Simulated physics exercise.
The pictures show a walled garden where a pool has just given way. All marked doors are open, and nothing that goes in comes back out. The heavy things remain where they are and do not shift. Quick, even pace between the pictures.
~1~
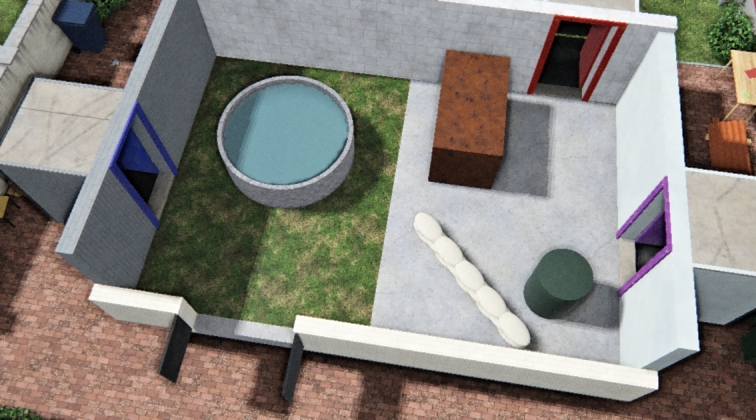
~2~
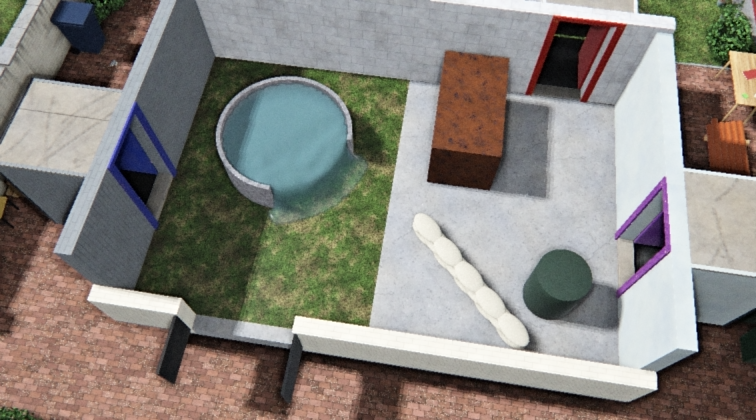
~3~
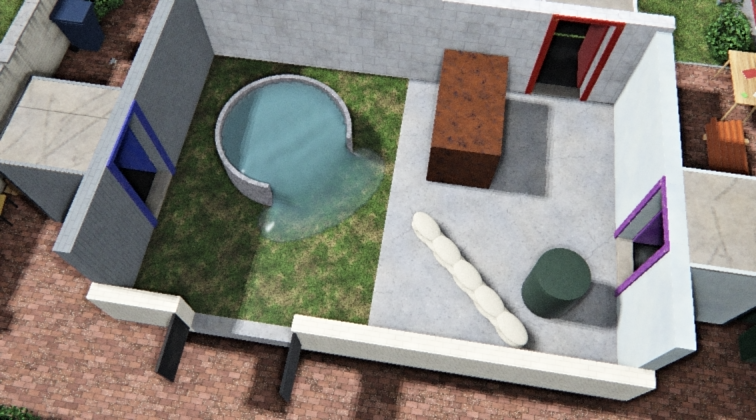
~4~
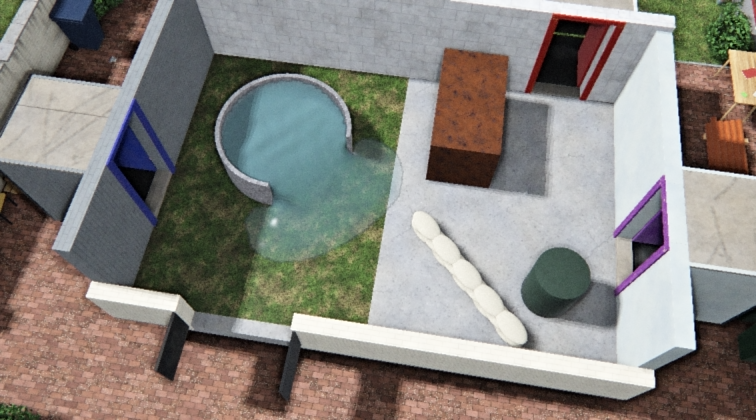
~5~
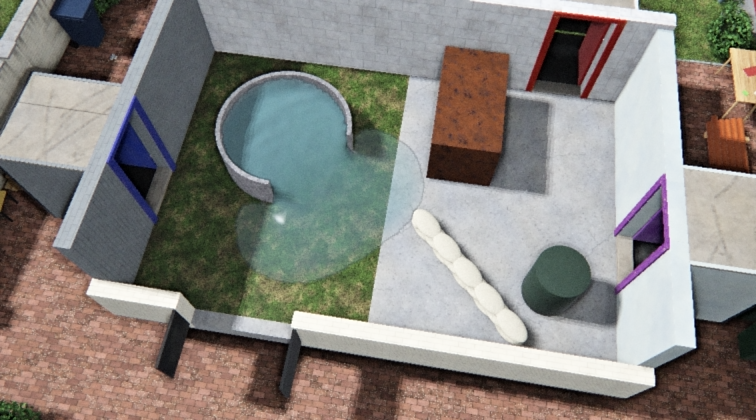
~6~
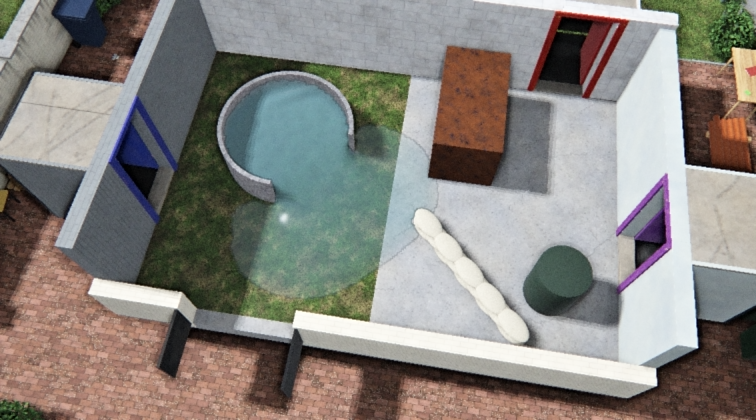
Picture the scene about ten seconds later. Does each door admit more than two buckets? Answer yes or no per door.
Answers: The red door: No; the blue door: No; the purple door: No.
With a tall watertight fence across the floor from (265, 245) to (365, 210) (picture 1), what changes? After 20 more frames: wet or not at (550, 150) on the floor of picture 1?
Spared.
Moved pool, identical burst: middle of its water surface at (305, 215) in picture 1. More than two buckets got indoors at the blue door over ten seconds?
The blue one is under.
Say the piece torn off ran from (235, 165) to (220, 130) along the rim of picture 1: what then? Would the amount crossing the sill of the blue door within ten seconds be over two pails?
Result for blue door - above threshold.
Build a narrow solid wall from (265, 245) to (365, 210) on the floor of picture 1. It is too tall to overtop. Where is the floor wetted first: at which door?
Answer: The one in blue.
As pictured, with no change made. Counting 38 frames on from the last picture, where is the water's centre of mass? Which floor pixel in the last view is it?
That puts it at around (379, 231).
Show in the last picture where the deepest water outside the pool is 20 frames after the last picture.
I'd mark about pixel (470, 351).
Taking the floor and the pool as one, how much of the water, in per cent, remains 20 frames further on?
About 94 per cent.
A moment on, water covers 35 % of the floor; the red door not reached, the blue door not reached, the purple door not reached.
Next, water covers 45 % of the floor; the red door not reached, the blue door not reached, the purple door not reached.
Then, water covers 60 % of the floor; the red door not reached, the blue door not reached, the purple door wet at the sill, nothing in.
Later, water covers 75 % of the floor; the red door not reached, the blue door not reached, the purple door under two buckets in.
In the end, water covers 95 % of the floor; the red door wet at the sill, nothing in, the blue door wet at the sill, nothing in, the purple door under two buckets in.
